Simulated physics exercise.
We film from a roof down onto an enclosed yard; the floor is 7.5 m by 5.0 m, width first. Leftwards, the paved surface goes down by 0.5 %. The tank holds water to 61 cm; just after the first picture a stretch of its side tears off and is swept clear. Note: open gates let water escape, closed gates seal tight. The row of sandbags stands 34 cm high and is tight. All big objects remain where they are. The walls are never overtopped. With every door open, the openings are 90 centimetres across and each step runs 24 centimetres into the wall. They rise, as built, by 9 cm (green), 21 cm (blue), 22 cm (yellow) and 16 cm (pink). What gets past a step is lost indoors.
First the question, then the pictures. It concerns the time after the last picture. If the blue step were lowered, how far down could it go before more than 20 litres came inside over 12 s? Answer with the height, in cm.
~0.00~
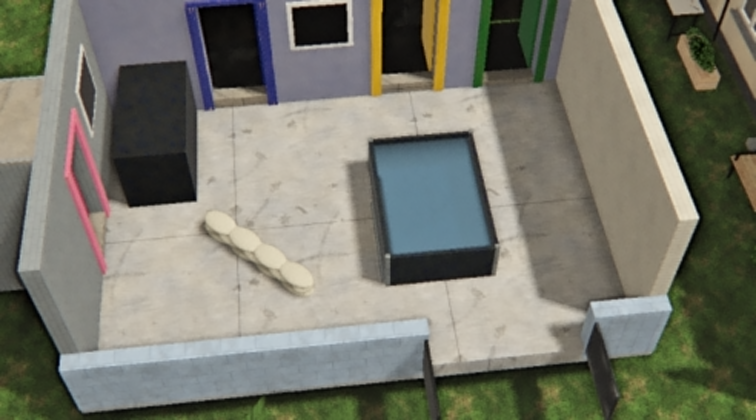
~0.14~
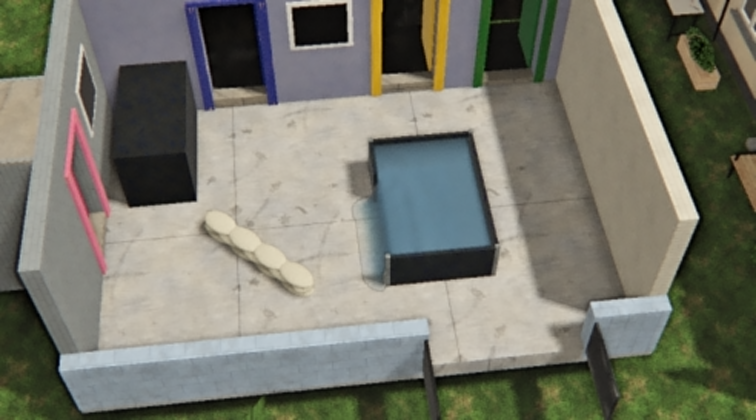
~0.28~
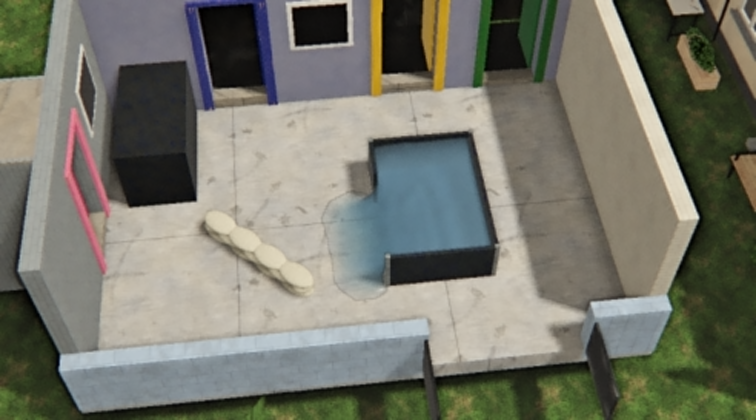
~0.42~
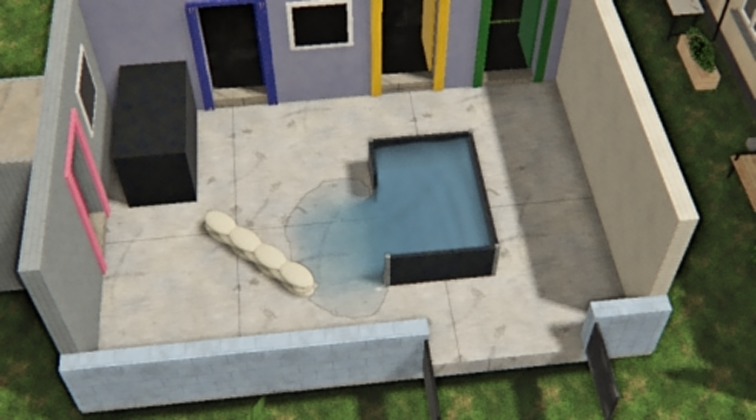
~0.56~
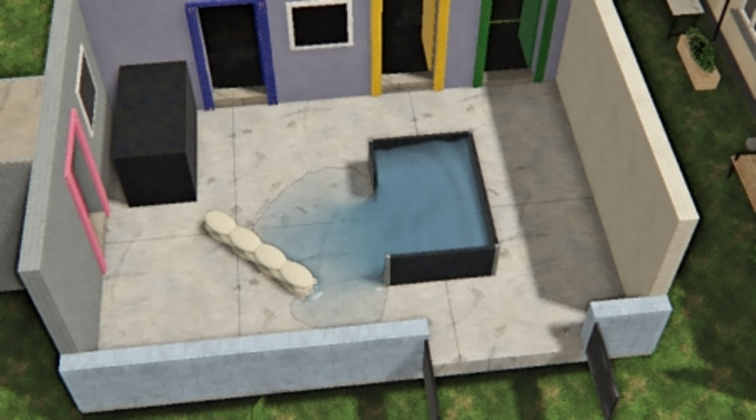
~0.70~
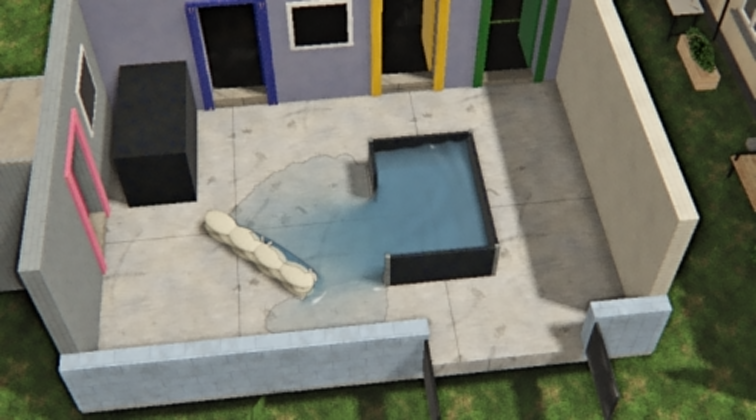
Down to about 28 cm.
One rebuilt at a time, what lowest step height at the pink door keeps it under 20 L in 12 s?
Pink: 10.0 cm.
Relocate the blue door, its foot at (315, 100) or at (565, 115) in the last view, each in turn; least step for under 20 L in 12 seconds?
About 6.5 cm for the first and 8.5 cm for the second.
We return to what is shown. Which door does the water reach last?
I'd say the green one.
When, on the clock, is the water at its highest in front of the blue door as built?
That happens close to 2.6 s on the clock.
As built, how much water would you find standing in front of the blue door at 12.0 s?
Lab note: Depth approx. 5.5 cm.
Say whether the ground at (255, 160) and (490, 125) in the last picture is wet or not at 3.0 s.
Taking them in turn, they come out submerged and spared.
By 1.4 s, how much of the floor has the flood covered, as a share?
Wet share: Near 25 %.
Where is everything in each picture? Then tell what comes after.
In the first picture, the tank at (431, 195) is whole and still, 61 cm deep; the blue door at (235, 63) is dry.
In the second picture, the front is at (368, 276), 0.3 m from the gap at (383, 232); 0.4 m2 of floor is wet, 61 cm left at the back.
In the third picture, the front is at (330, 227), 0.8 m from the gap at (383, 234); 1.2 m2 of floor is wet, 61 cm left at the back.
In the fourth picture, the gap is at (383, 234), the front 1.3 m out at (296, 249); the back of the tank holds 55 cm.
In the fifth picture, water pours out at (383, 235) and has run 1.9 m, to (259, 246); about 8 cm deep outside, 52 cm at the back.
In the sixth picture, the front is at (230, 227), 2.3 m from the gap at (383, 235); 4.5 m2 of floor is wet, 50 cm left at the back; 1.7 m in a straight line remain to the blue door at (235, 63).
After 1.4 s water covers 25 % of the floor, deepest (42 cm) near (302, 275); it has not reached the blue door.
After 3.0 s water covers 50 % of the floor, deepest (32 cm) near (213, 114); 28 cm at the blue door, 39 litres in over its 21 cm step.
After 12.0 s water covers 95 % of the floor, deepest (8 cm) near (103, 295); 6 cm at the blue door, 63 litres in over its 21 cm step.
At the blue door as built, the water arrived by 1.9 s and peaked near 30 cm at 2.6 s.
With a step of 23.5 cm, 43 litres would have come in within the 12 s; with 32 cm, 9 litres. So under 20 litres takes about 28 cm.
